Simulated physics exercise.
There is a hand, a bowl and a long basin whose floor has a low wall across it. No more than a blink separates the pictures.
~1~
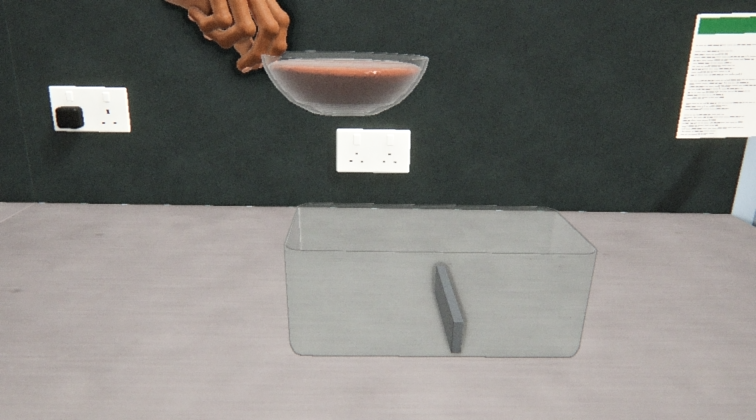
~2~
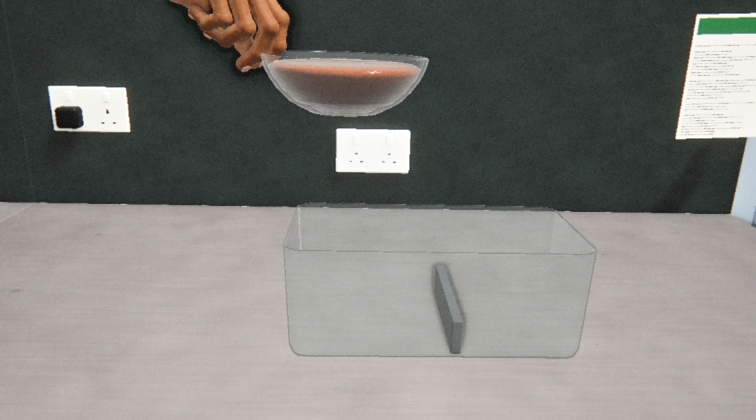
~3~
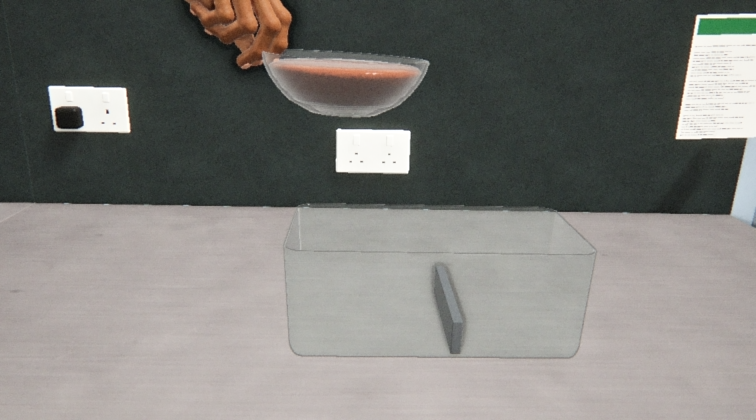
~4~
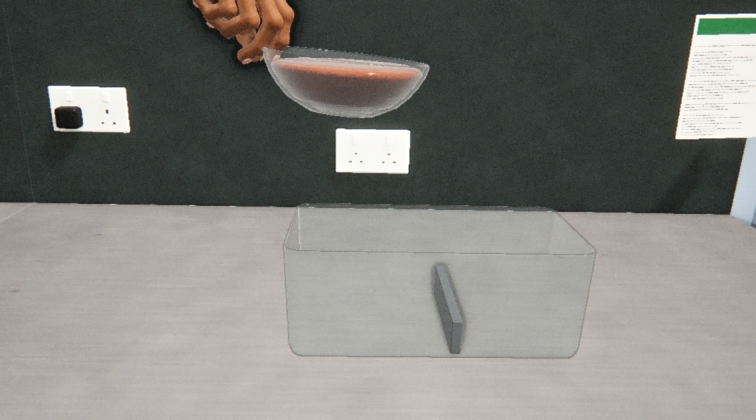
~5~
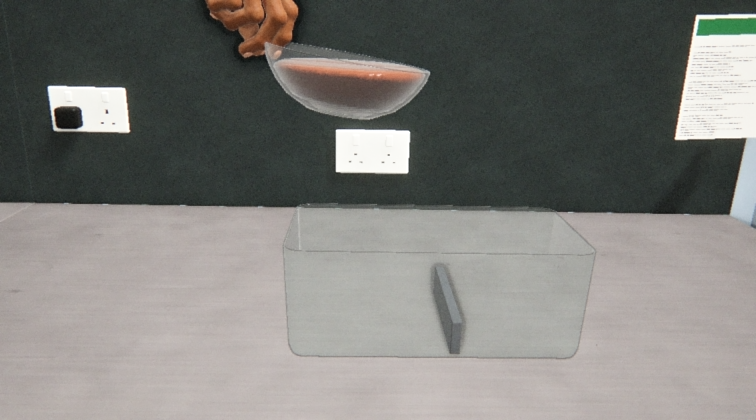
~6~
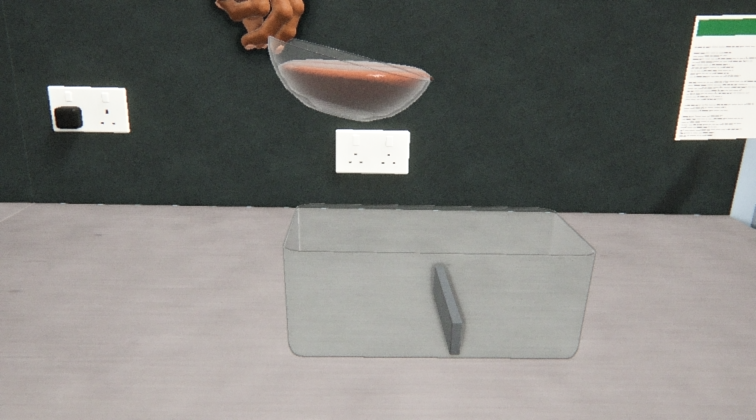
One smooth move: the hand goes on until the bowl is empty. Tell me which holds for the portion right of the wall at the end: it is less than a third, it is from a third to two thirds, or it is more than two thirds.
It is more than two thirds.
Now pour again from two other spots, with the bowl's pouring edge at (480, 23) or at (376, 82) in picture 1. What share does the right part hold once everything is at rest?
You'd get 85 percent from the first and 20 percent from the second.
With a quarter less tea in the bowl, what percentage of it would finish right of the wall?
About 75 parts in a hundred, give or take.
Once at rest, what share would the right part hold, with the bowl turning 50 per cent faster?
Near 75 parts in a hundred.
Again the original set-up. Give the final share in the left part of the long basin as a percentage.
I'd say close to 20 per cent.
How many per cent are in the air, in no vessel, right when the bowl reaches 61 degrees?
Around 35 in a hundred, more or less.
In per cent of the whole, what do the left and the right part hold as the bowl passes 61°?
On the left near 5 in a hundred, on the right near 40 in a hundred.
A moment on, the bowl is tipped part way and 22 per cent is still to pour, 3 is left of the wall and 40 right of it.
Next, the bowl is tipped on its side and 0 per cent is still to pour, 18 is left of the wall and 80 right of it.
Then the bowl is tipped right over and 0 per cent is still to pour, 19 is left of the wall and 80 right of it.
Later the bowl is tipped right over and 0 per cent is still to pour, 19 is left of the wall and 80 right of it.
In the end 19 per cent lies left of the wall, 80 right of it and 1 outside.
